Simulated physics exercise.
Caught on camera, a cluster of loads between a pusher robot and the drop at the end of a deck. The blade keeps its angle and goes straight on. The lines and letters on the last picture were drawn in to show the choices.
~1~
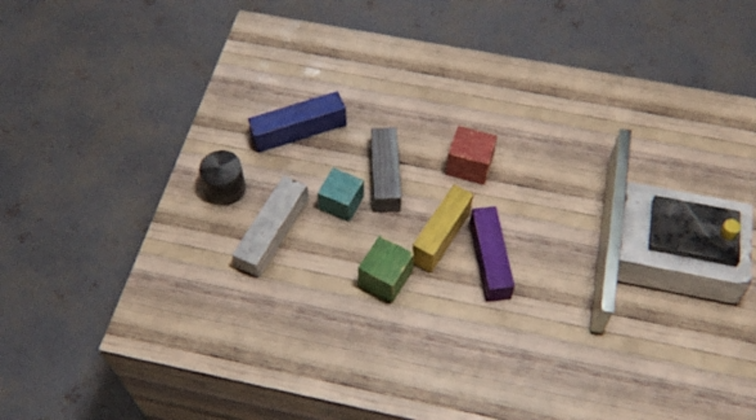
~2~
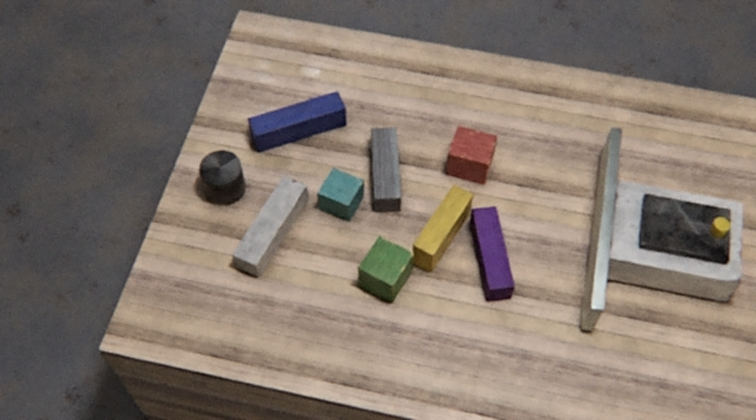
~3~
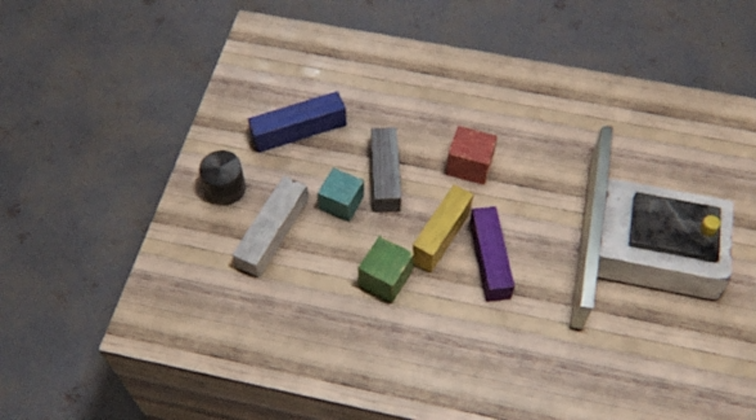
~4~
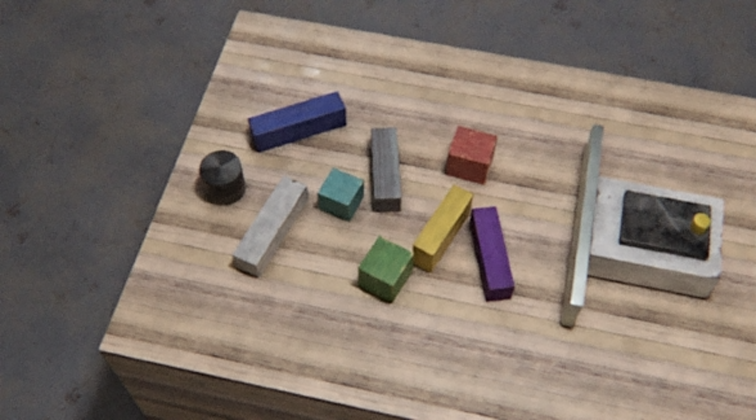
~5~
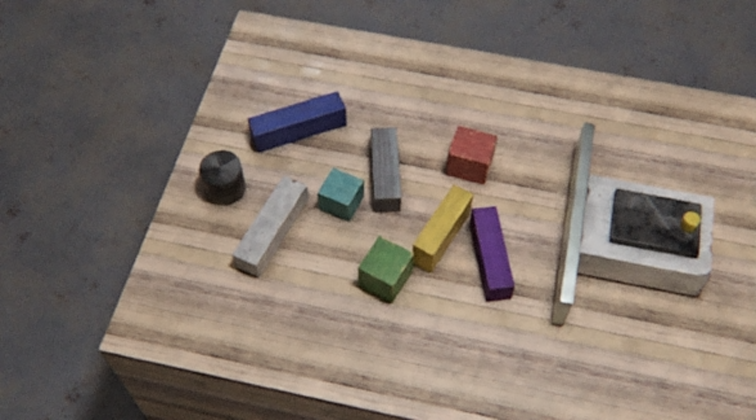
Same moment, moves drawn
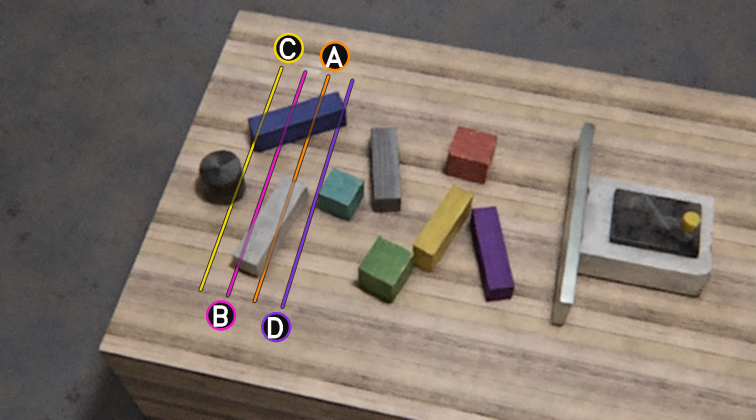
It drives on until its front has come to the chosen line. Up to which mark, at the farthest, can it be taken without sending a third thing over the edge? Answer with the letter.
The farthest such stop is C.
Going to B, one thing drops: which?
The black canister goes over.
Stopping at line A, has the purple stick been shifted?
By then, yes.
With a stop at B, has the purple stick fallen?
No.
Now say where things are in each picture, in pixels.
In the first picture, turquoise crate (341, 194); black canister (223, 178); yellow bar (443, 228).
In the second picture, robot (679, 226); white bar (272, 225).
In the third picture, robot (669, 225); purple stick (491, 253).
In the fourth picture, robot (659, 223); red crate (471, 155).
In the fifth picture, robot (649, 221); turquoise crate (341, 194); black canister (223, 178); yellow bar (443, 228).
On the marked copy, A at (294, 180); B at (270, 175); C at (244, 170); D at (320, 185).
With C. Early on, robot (524, 197); green crate (382, 270); red crate (438, 150).
Further on, robot (403, 174); black canister (196, 180); turquoise crate (244, 185).
At the end, robot (308, 156); black canister over the edge; turquoise crate (173, 176); one fallen.
As for the rest, A is within the limit but short; B is within the limit but short; D is within the limit but short.
